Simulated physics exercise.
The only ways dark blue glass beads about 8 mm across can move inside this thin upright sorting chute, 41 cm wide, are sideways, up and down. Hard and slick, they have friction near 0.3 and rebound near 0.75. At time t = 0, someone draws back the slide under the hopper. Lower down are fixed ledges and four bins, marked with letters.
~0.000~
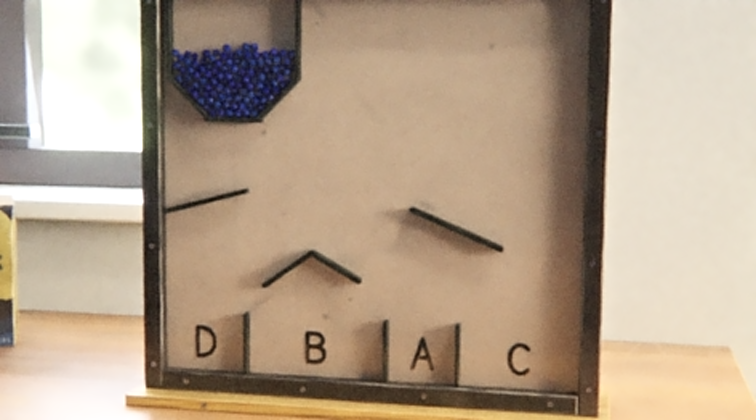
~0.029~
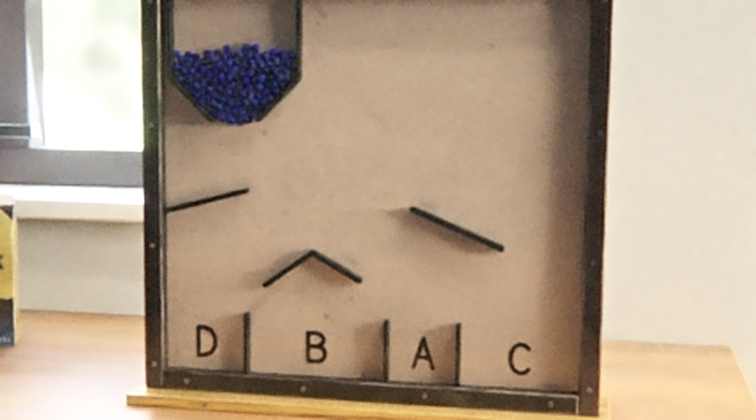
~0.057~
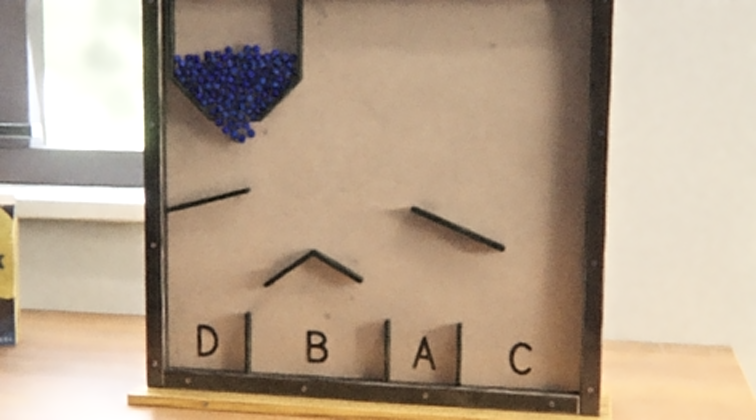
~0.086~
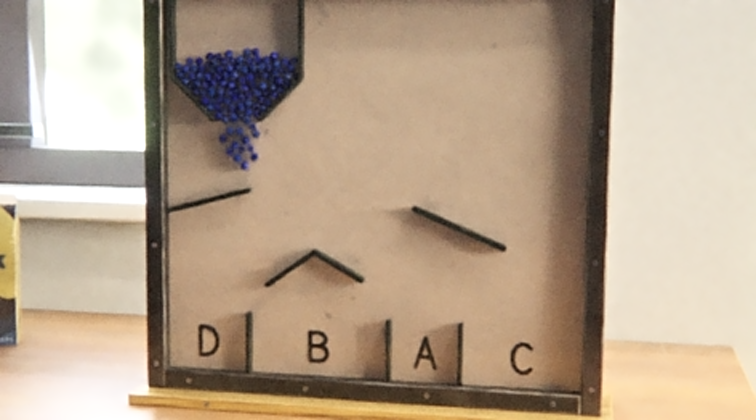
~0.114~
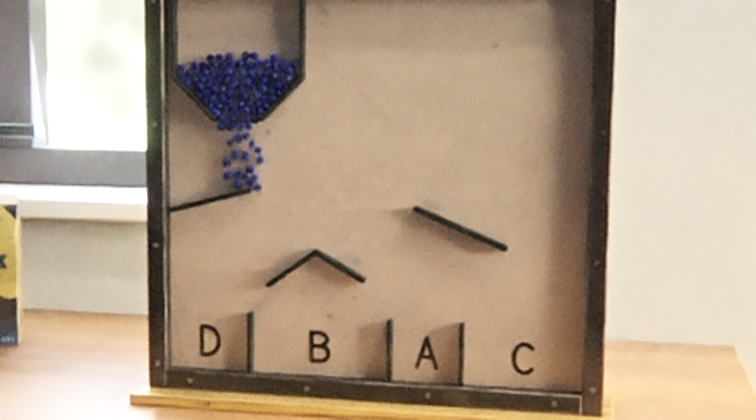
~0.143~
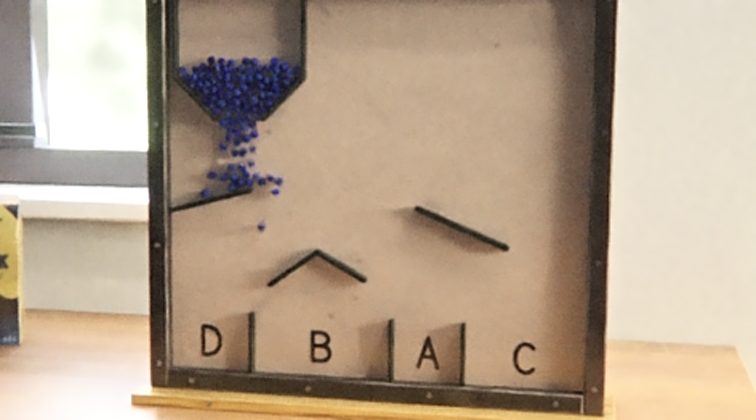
Dark blue beads fill a hopper at the upper left of an upright, black-framed tan board, seen from the front on a wooden table beside a bright window. Below are two sloping black ledges, a small roof-shaped piece and bins lettered D, B, A and C. Beads drop from the hopper's mouth in a thin stream, strike the left ledge and scatter, a few passing its right end.
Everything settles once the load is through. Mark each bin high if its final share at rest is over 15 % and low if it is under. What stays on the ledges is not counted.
A: Low; B: Low; C: Low; D: High.
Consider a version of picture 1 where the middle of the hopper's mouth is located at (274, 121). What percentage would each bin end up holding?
Bin A: 5; bin B: 5; bin C: 0; bin D: 90.
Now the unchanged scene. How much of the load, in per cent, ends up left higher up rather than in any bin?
40 %.
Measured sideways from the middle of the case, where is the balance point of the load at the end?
On average the load ends up close to 14 cm to the left of the middle.
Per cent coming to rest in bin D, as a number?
My guess would be some 45 in a hundred.
After 0.24 s 50 % have left the hopper; down in the bins, nothing yet.
After 0.34 s 80 % have left the hopper; down in the bins, nothing yet.
After 0.55 s 100 % have left the hopper; down in the bins, D 20 %.
All still by 2.1 s, A 10 %, B 5 %, C 0 %, D 45 %, left higher up 40 %.
